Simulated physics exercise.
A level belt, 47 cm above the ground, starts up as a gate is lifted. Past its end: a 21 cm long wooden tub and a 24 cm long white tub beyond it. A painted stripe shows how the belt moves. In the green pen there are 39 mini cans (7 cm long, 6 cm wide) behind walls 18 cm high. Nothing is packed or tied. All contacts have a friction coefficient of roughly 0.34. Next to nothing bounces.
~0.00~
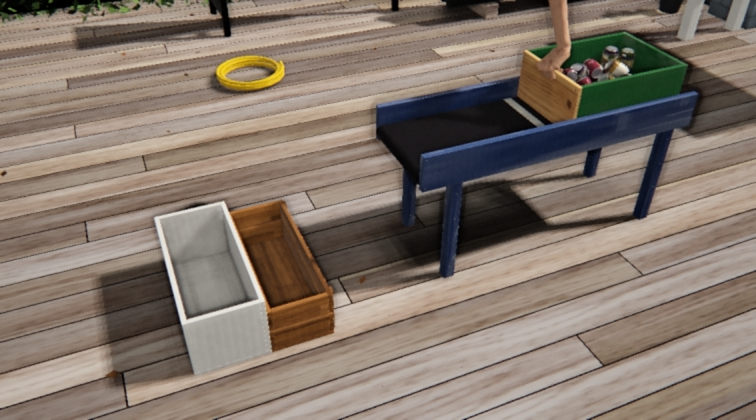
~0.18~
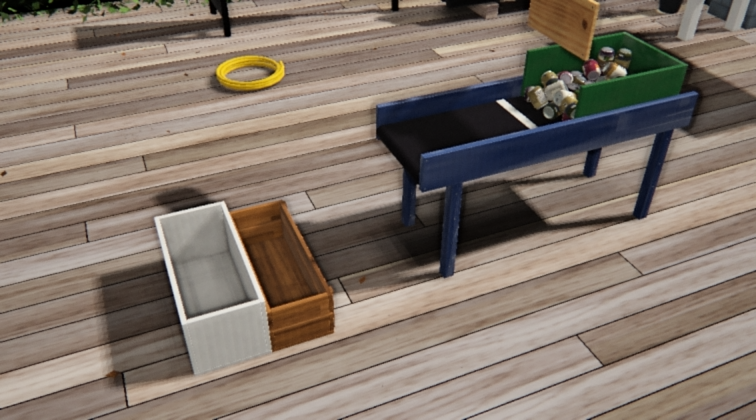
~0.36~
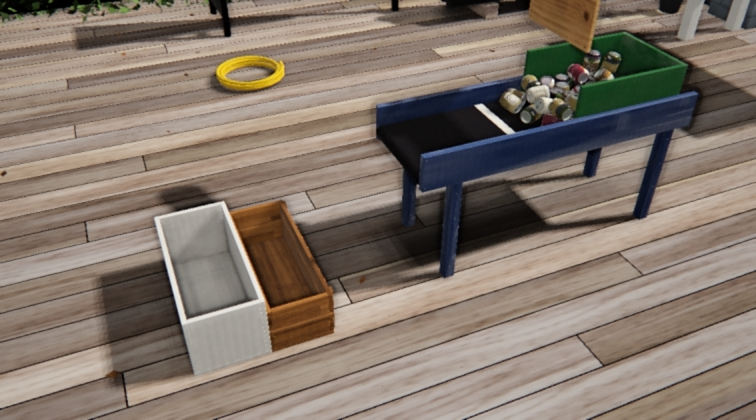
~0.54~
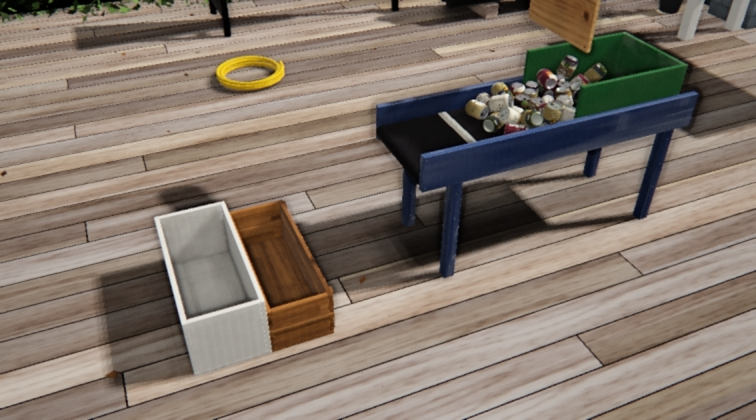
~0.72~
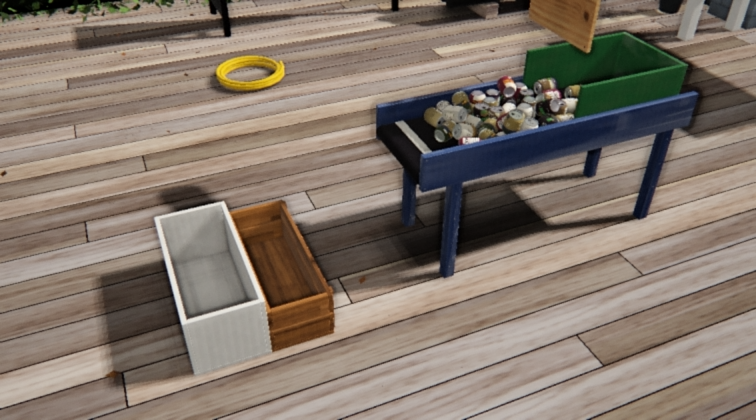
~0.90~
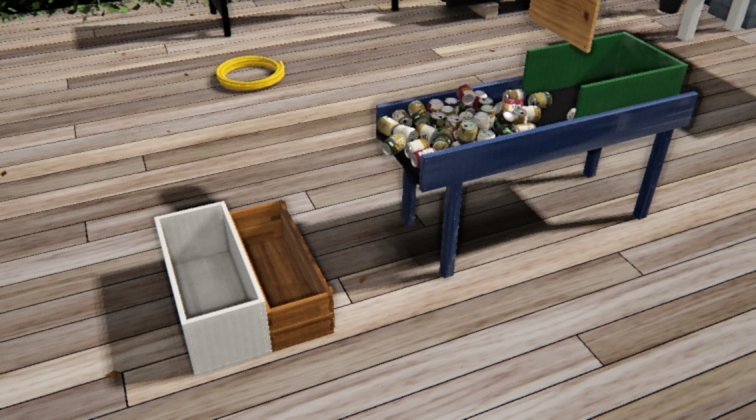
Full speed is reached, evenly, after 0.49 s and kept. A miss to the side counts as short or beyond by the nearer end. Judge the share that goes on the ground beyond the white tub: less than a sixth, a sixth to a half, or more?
Expect fewer than one in six of the load on the ground beyond the white tub.
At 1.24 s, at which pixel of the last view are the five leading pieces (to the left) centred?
Around (319, 262).
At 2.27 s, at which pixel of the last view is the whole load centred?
Around (354, 262).
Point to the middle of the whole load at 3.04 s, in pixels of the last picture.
Around (355, 263).
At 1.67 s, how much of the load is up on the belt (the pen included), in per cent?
Some 5 per cent.
After 1.24 s, 1 still in the green pen, 14 on the belt, 5 on the ground short of the wooden tub and 19 in the air.
After 1.67 s, 2 on the belt, 27 on the ground short of the wooden tub and 10 in the air.
After 2.27 s, 1 on the belt and 38 on the ground short of the wooden tub.
When it is over (at 3.04 s), 39 on the ground short of the wooden tub. Asked share, 0 of 39, 0 per cent.
